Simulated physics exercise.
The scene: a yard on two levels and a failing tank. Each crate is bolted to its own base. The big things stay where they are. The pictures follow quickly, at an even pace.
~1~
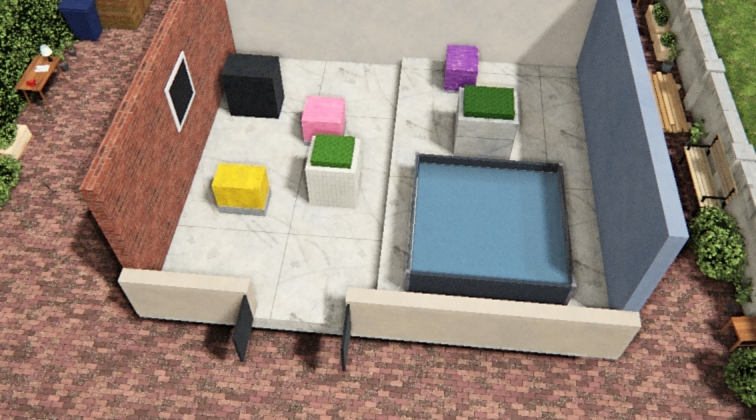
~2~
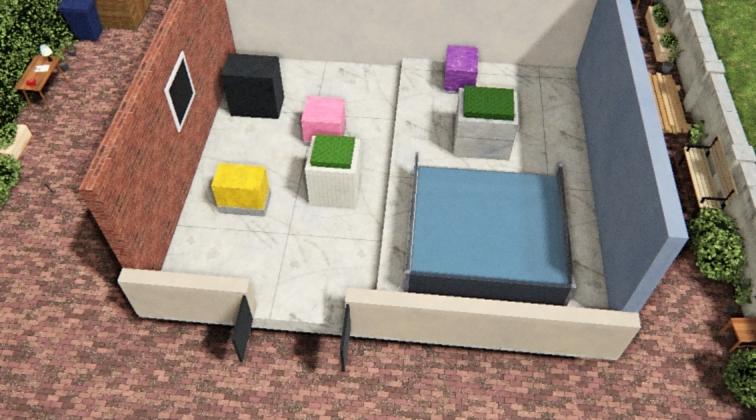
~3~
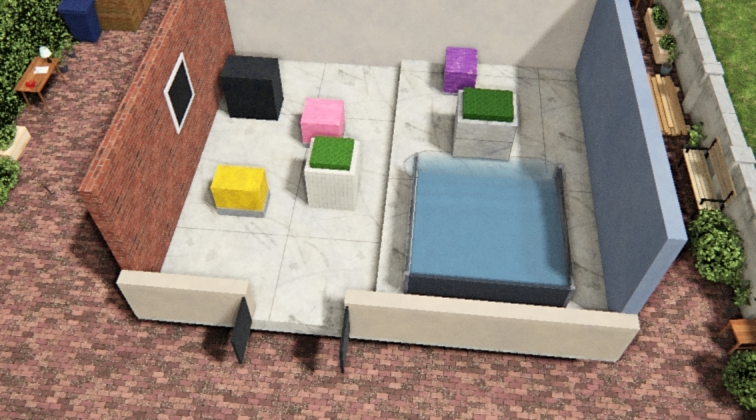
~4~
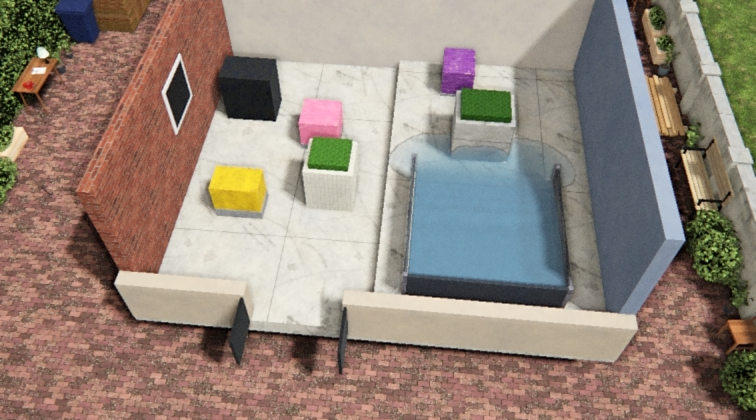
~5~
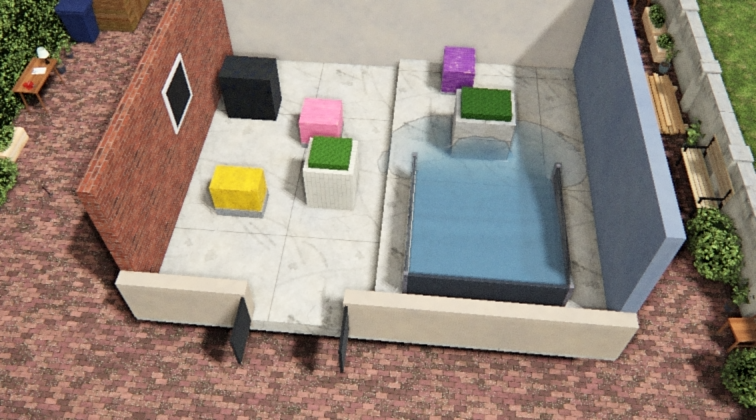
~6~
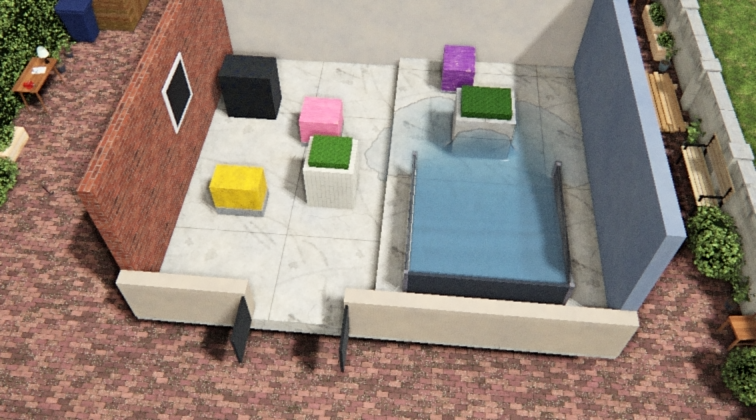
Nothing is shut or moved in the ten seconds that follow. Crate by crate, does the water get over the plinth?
One by one: The purple crate gets wet; the pink crate gets wet; the yellow crate stays dry.
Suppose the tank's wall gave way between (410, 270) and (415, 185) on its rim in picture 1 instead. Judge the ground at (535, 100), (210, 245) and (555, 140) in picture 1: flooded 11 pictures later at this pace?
In turn: Dry, flooded, dry.
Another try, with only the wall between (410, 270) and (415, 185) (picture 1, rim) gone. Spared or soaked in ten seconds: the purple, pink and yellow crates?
One by one: Purple crate remains dry, pink crate is topped, yellow crate gets wet.
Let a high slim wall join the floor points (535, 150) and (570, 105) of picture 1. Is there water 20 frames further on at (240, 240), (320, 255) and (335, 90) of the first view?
In that order: No water, clear, awash.
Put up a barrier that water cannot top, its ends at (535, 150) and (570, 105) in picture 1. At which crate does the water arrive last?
The yellow crate.
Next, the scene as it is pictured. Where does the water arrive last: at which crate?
Last comes the one in yellow.
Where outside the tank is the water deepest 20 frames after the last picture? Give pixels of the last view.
Around (473, 71).
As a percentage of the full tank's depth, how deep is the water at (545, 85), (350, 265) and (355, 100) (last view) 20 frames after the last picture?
In that order: 45, 0 and 12 per cent.
A moment on, water covers 30 % of the floor; the purple crate water round its plinth, the pink crate not reached, the yellow crate not reached.
Next, water covers 45 % of the floor; the purple crate water round its plinth, the pink crate water round its plinth, the yellow crate not reached.
Then, water covers 55 % of the floor; the purple crate water round its plinth, the pink crate water round its plinth, the yellow crate water round its plinth.
Later, water covers 70 % of the floor; the purple crate water round its plinth, the pink crate water round its plinth, the yellow crate water round its plinth.
In the end, water covers 95 % of the floor; the purple crate was topped, the pink crate was topped, the yellow crate stayed above the water.
